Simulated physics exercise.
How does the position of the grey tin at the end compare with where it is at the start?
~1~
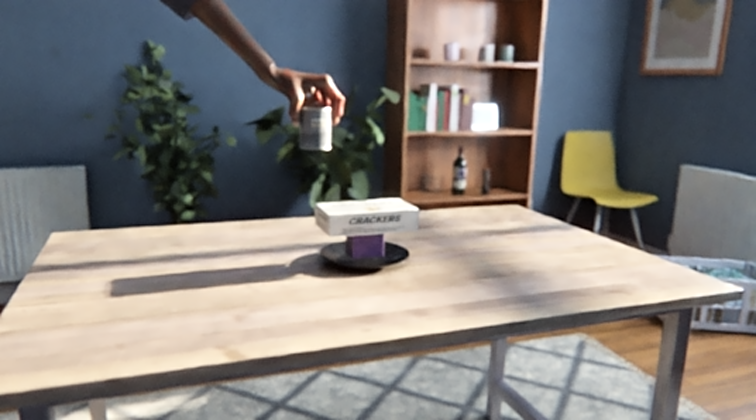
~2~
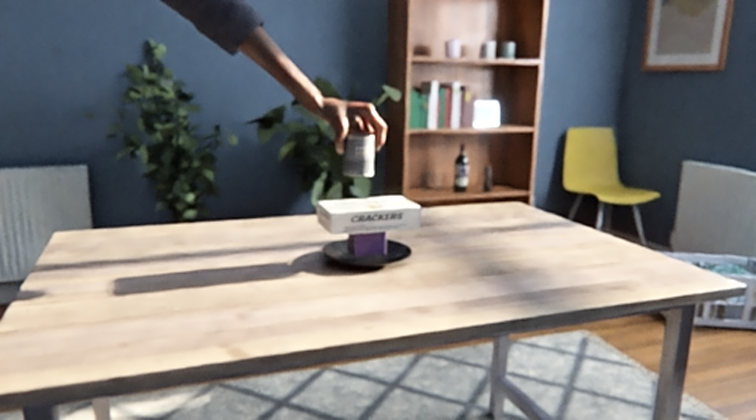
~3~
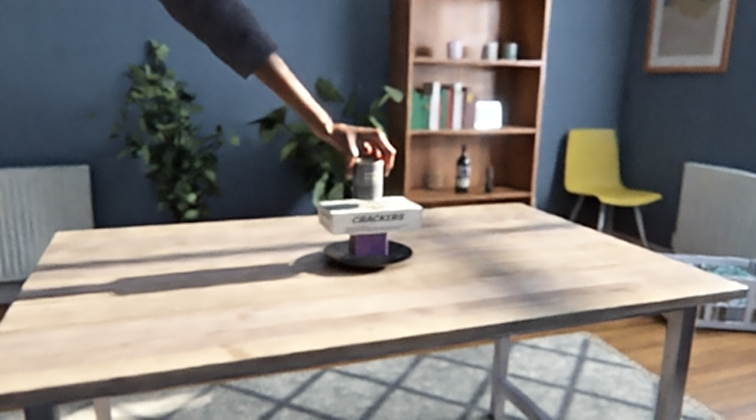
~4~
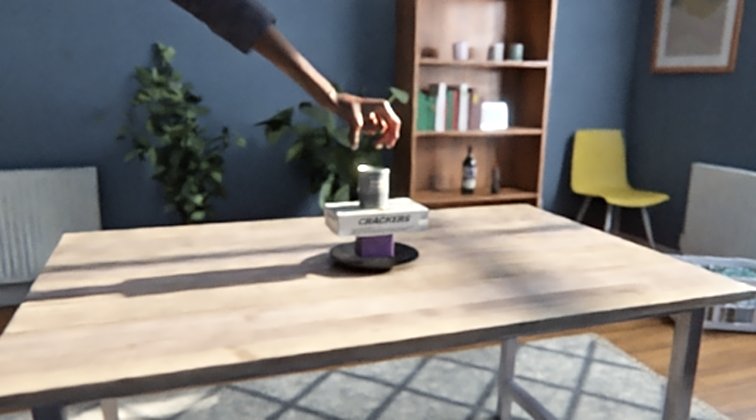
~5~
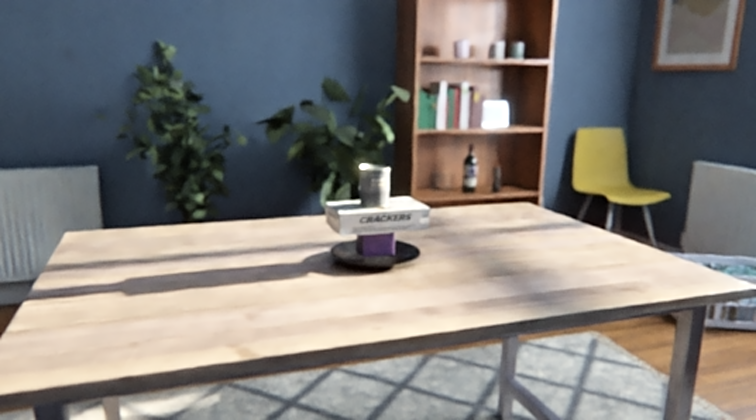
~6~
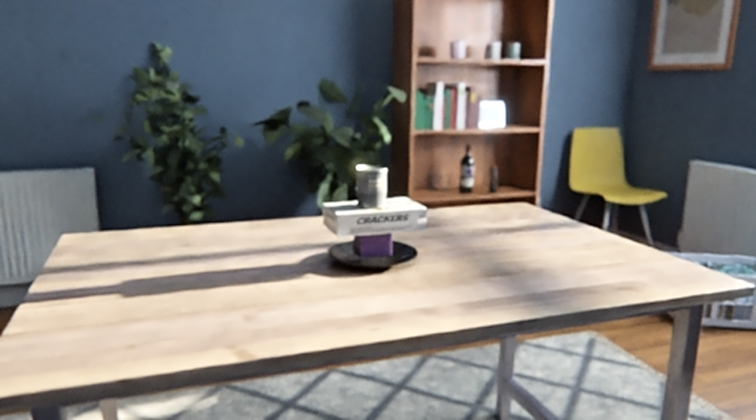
At the start the grey tin is held in the air by a hand, above and to the left of the cracker packet's centre. By the end it is lower and further right, standing upright on top of the packet.
